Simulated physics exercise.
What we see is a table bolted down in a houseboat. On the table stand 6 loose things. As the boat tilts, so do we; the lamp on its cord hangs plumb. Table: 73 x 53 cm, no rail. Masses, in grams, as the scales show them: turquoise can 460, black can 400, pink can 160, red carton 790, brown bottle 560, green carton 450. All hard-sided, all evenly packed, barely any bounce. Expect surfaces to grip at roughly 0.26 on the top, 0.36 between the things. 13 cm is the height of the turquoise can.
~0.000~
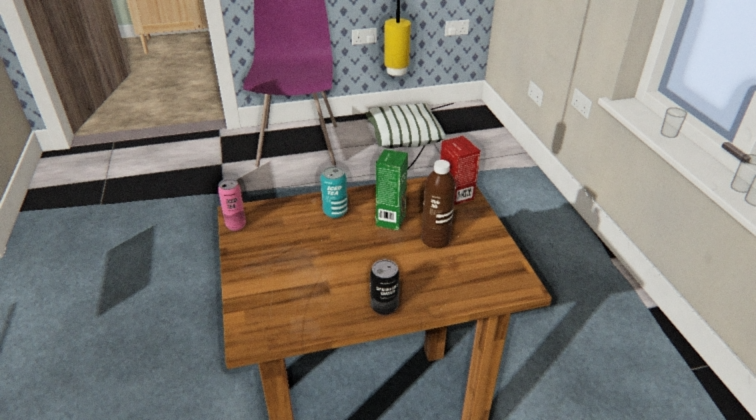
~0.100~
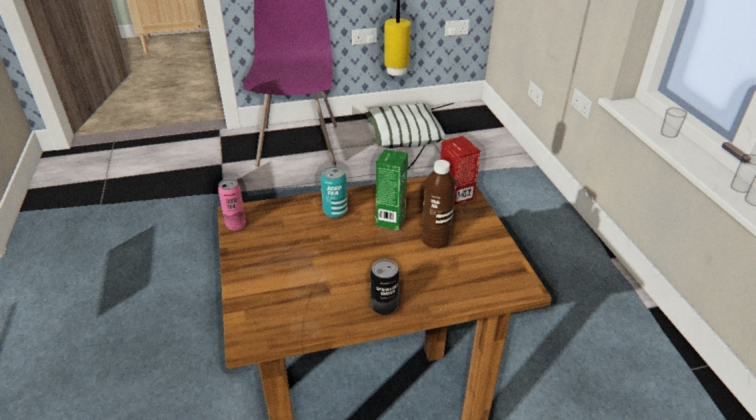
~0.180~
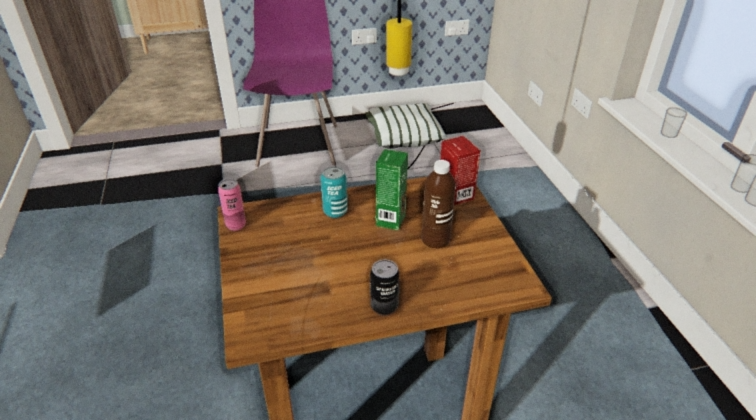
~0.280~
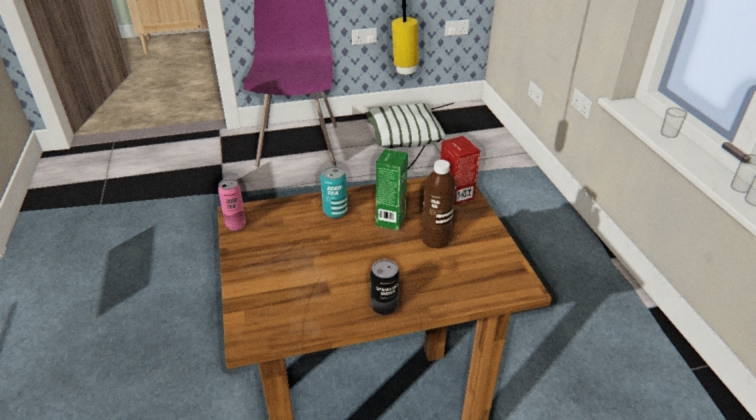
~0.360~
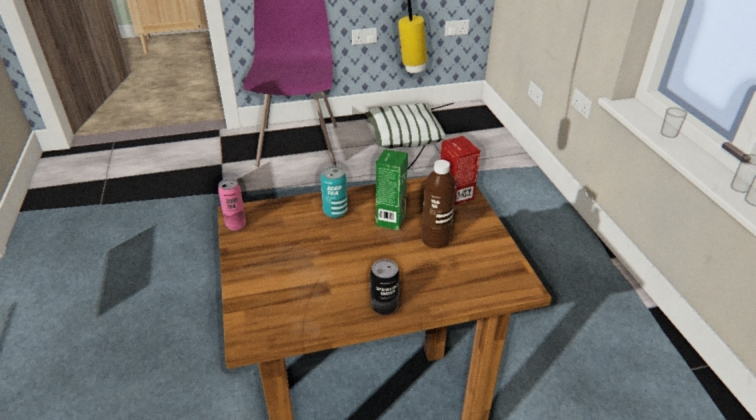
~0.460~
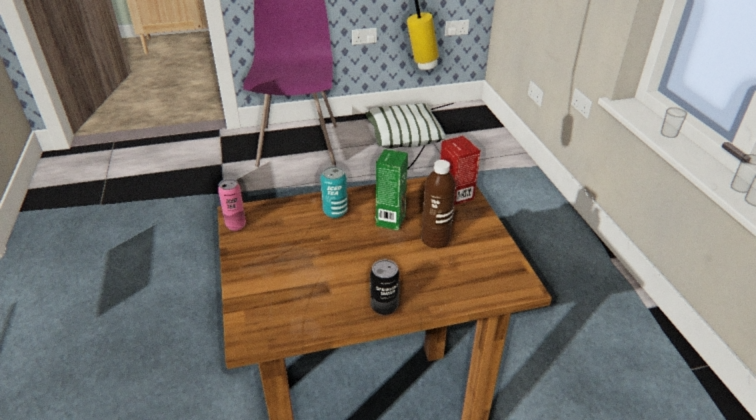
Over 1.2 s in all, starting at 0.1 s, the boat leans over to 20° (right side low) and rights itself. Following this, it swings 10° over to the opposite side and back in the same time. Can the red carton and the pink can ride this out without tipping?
Result: Red carton goes down; pink can remains standing.
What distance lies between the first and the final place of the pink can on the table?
Roughly 10 centimetres.
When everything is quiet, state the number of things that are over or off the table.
Tally: 1.
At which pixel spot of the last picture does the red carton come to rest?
Close to (540, 306).
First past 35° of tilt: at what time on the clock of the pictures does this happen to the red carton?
1.1 s or so.
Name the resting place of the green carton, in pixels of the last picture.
Roughly at (431, 185) in the last picture.
Around 0.96 s, boat heeled 12°, right side down; red carton now off the table; pink can shifted 7 cm near (259, 202); green carton shifted 7 cm.
Around 1.26 s, boat level; pink can shifted 10 cm near (270, 200); green carton shifted 11 cm; brown bottle shifted 10 cm.
Finally (3.0 s), off the table and tipped over, red carton; not toppled but over 5 cm from the start, turquoise can, black can, pink can, brown bottle and green carton. In the last view, red carton near (540, 306), pink can near (270, 200).
